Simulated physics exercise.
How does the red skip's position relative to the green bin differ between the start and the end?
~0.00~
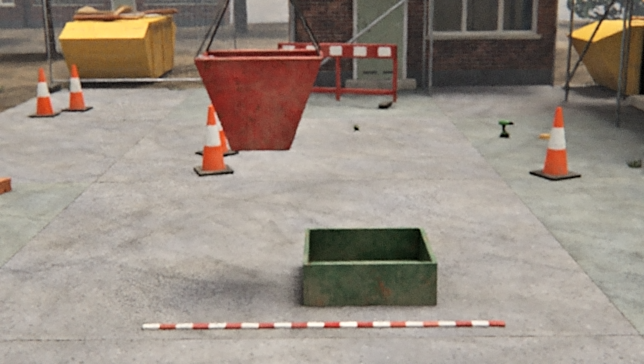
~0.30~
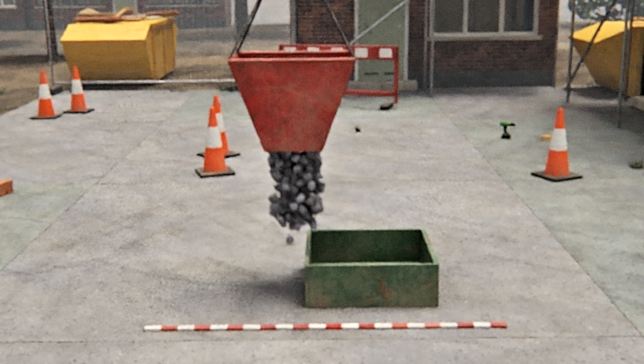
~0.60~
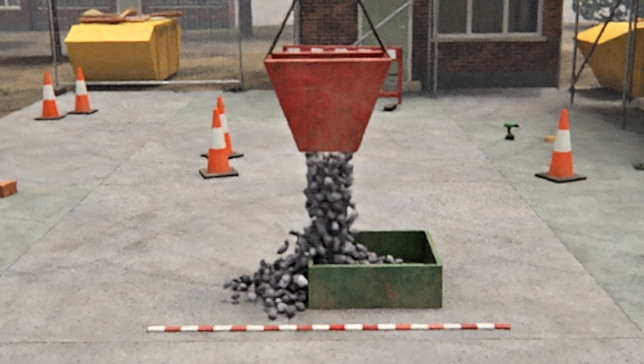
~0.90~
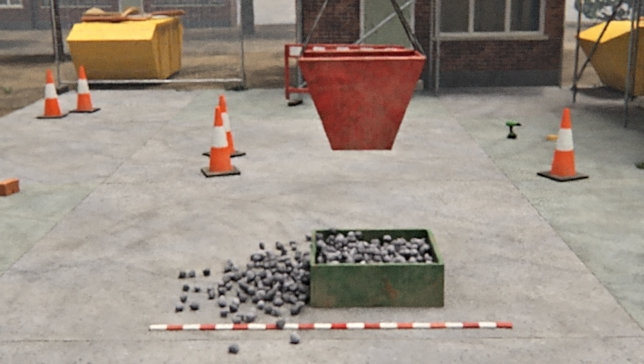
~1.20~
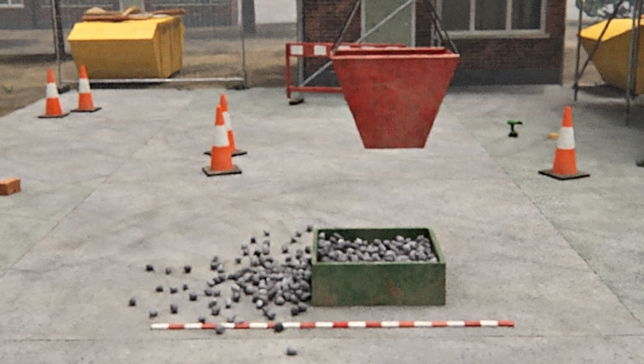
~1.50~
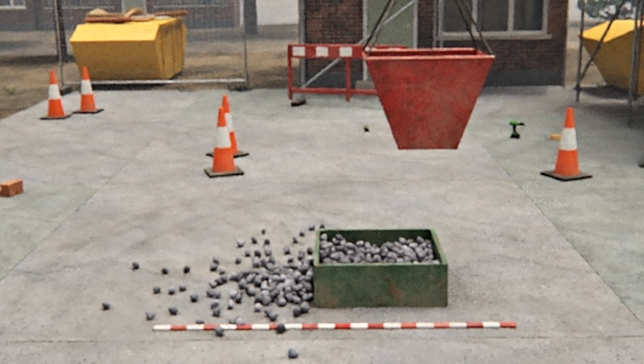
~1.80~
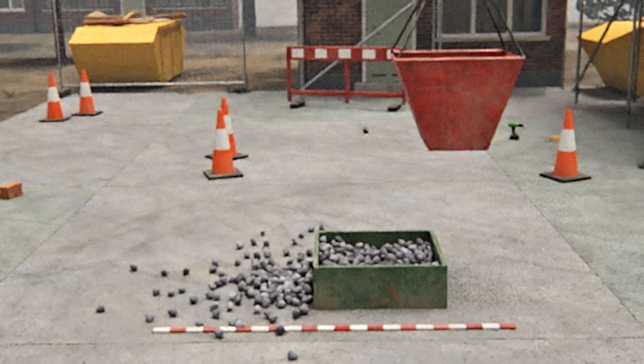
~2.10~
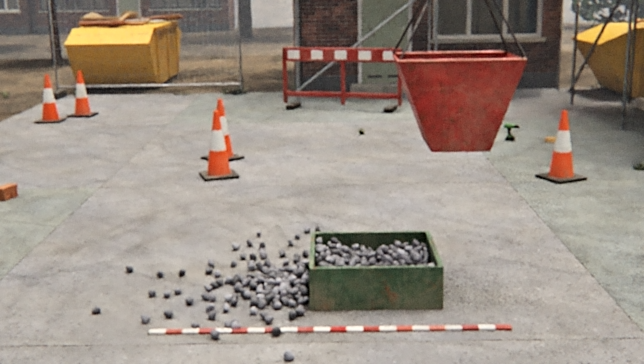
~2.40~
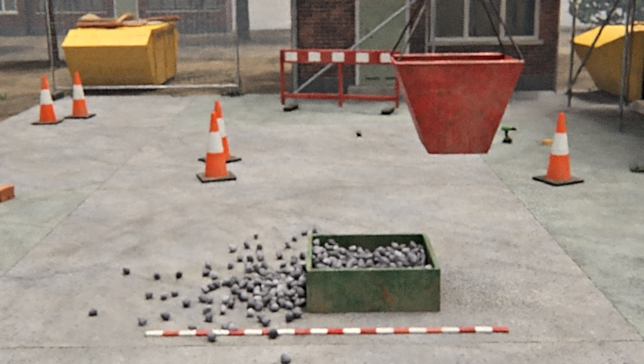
At the start the red skip hangs above and to the left of the green bin. By the end it hangs further right, above and to the right of the bin.
